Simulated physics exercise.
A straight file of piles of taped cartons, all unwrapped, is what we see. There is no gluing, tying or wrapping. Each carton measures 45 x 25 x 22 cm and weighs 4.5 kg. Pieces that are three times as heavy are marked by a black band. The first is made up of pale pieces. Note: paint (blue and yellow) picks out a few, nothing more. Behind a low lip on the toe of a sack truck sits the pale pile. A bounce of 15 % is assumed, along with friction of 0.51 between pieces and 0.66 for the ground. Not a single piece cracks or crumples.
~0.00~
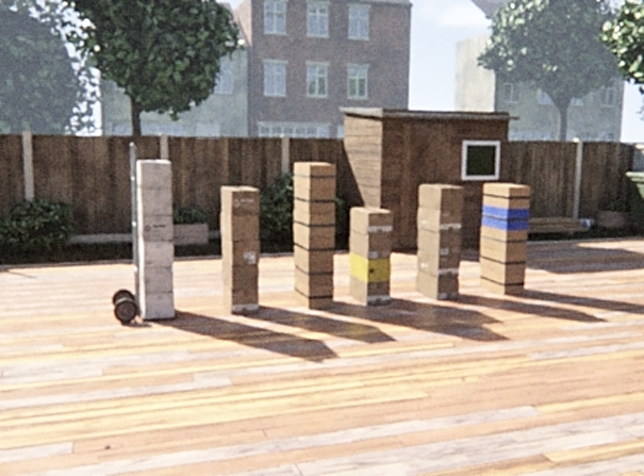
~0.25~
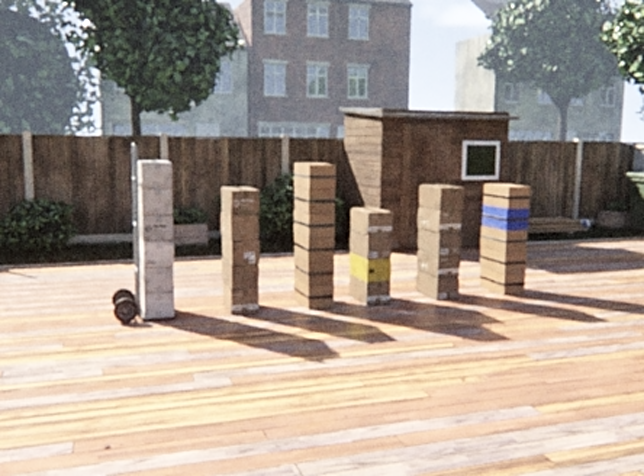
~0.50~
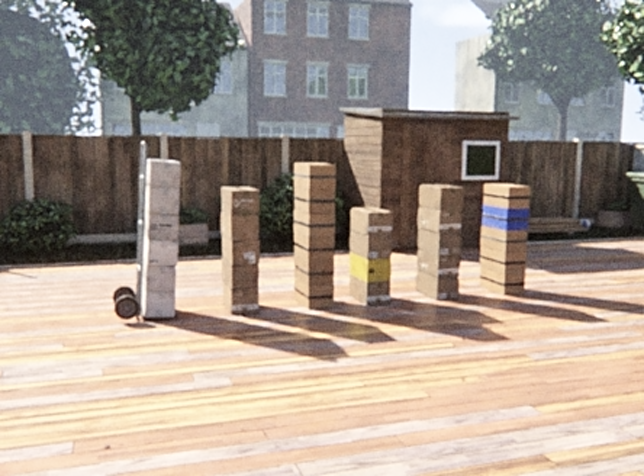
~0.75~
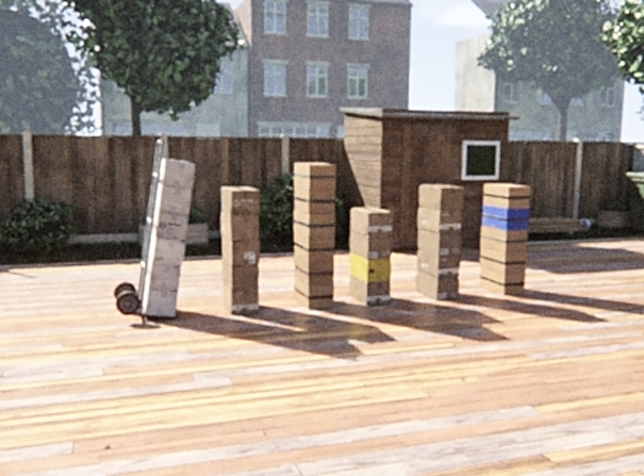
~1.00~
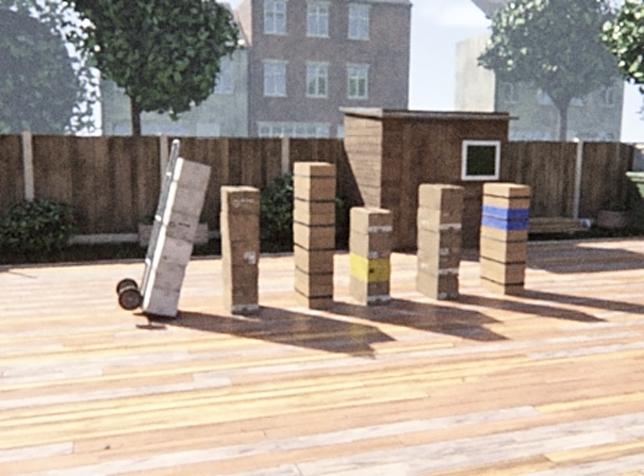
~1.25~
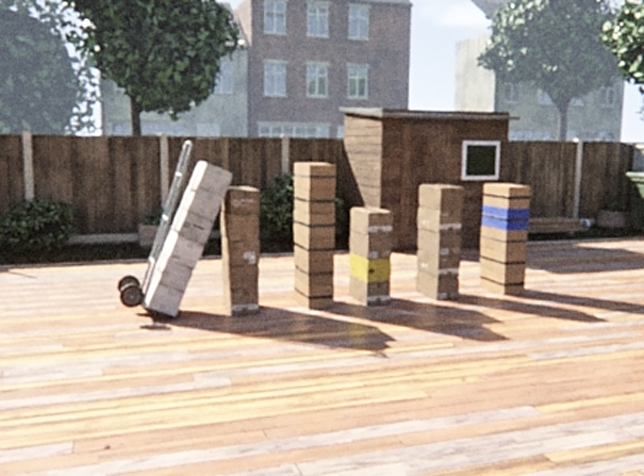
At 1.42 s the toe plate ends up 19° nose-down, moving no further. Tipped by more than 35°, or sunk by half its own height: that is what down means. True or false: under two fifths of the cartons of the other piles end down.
False.
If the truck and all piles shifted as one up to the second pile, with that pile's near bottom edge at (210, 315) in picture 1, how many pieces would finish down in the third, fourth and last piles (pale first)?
Third 6, fourth 4, last 5.
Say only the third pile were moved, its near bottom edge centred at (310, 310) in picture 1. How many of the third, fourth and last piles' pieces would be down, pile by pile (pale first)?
Third 6, fourth 4, last 5 down.
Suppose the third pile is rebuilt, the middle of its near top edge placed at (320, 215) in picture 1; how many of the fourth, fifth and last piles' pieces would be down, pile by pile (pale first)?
Down by pile: Fourth 4, fifth 4, last 5.
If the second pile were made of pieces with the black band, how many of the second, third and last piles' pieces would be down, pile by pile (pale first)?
Second 0, third 0, last 0.
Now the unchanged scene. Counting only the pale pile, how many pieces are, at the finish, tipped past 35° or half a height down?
6.
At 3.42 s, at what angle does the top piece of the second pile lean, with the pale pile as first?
Tilt: Near 30 degrees.
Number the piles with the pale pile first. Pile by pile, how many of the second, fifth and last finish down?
From the second pile 5, from the fifth pile 5 and from the last pile 5.
After 2.46 s, 6 of the pale pile down; 3 of the 25 other cartons down.
After 3.42 s, 6 of the pale pile down; 18 of the 25 other cartons down; yellow carton leaning 60°, 17 cm lower; blue carton shifted 10 cm.
At rest (5.2 s), 6 of the pale pile down; 25 of the 25 other cartons down; blue carton on its side; yellow carton leaning 68°, 17 cm lower. That is 100 per cent. As the last picture would show them, middles, blue carton near (582, 274), yellow carton near (415, 280).
